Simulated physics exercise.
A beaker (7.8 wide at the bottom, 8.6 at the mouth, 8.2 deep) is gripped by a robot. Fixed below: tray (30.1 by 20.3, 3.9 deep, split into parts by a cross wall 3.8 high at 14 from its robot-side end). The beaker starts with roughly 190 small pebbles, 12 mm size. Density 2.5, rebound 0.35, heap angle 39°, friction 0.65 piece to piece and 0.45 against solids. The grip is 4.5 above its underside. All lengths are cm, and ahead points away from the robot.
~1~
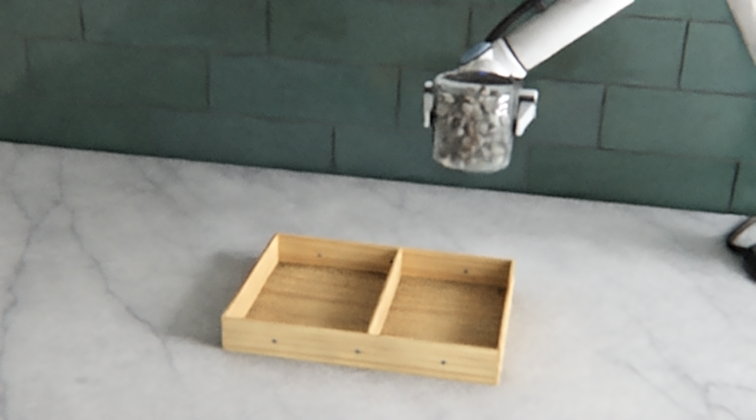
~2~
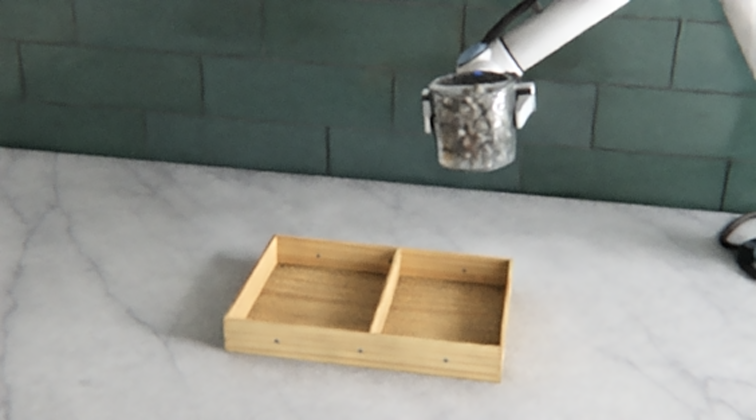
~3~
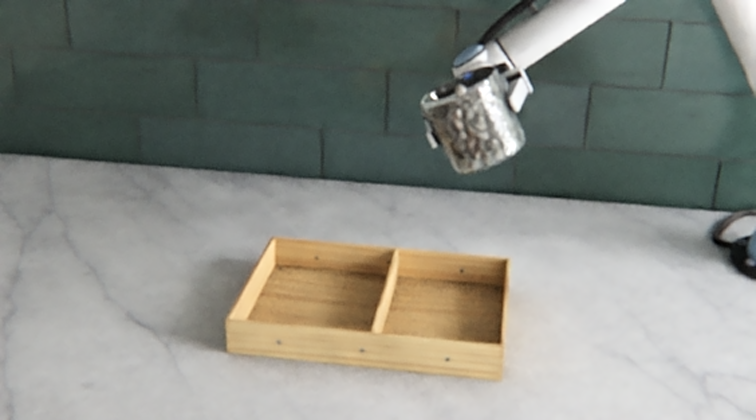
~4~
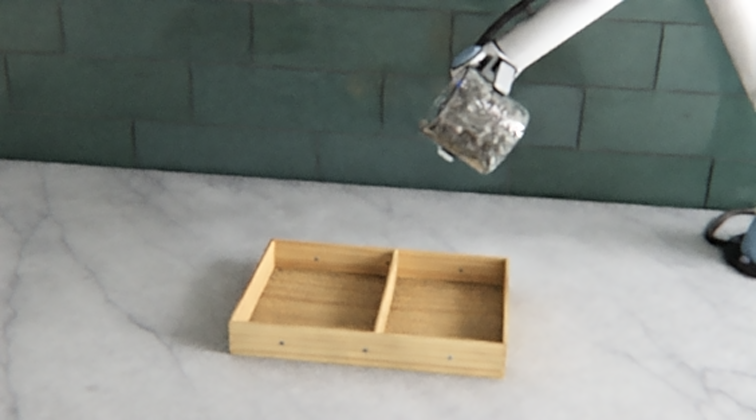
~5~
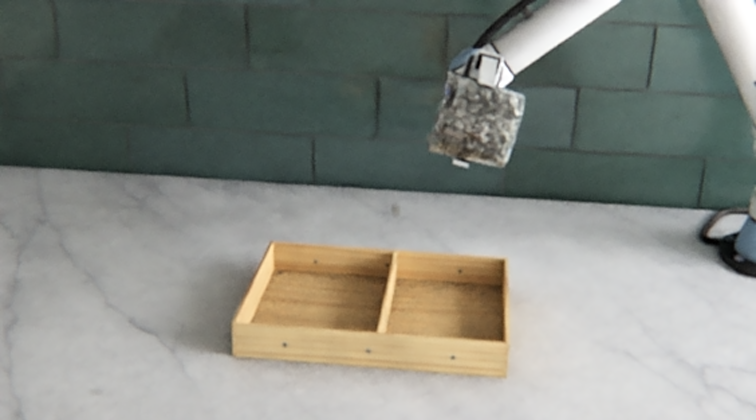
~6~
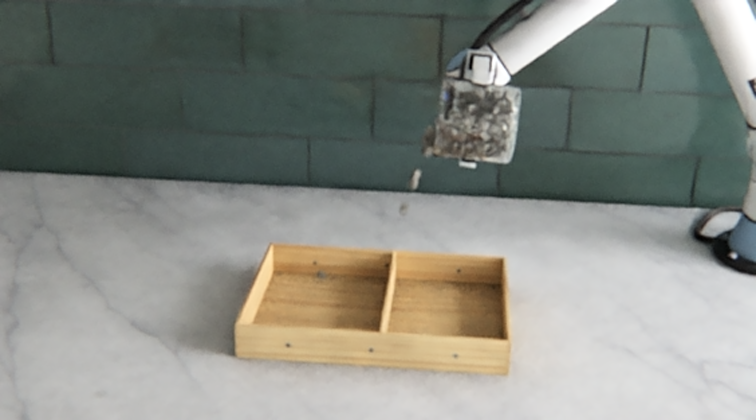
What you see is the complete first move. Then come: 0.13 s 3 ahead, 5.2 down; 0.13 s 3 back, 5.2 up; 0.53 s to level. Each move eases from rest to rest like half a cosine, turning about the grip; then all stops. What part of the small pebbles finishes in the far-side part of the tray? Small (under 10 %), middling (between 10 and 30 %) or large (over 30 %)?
A middling share, between 10 and 30 %, ends in the far-side part of the tray.
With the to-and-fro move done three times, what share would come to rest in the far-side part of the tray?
Then about 35 per cent.
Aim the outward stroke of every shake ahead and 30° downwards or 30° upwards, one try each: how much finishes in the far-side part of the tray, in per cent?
Some 30 and 90 per cent.
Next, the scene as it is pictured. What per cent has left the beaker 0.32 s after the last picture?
About 20 per cent by then.
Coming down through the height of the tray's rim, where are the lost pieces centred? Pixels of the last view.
Around (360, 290).
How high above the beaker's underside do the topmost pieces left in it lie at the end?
Roughly 8.0 cm.
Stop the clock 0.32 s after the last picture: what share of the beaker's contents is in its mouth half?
Some 40 per cent.
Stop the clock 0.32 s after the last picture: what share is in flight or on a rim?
About 9 per cent.
Then, 0.32 s on, tilted 83° forward, highest piece 28 above the table; 152 in the beaker, 15 in the far-side part, 3 in the robot-side part, 16 in flight or on a rim.
Then, 0.63 s on, tilted 17° forward, highest piece 29 above the table; 148 in the beaker, 30 in the far-side part, 8 in the robot-side part.
Then, 0.99 s on, level, highest piece 29 above the table; 148 in the beaker, 30 in the far-side part, 8 in the robot-side part.
Then, 2.04 s on, level, highest piece 29 above the table; 148 in the beaker, 30 in the far-side part, 8 in the robot-side part.
In the end, 148 in the beaker, 30 in the far-side part, 8 in the robot-side part. That is 16 % in the far-side part of the tray.
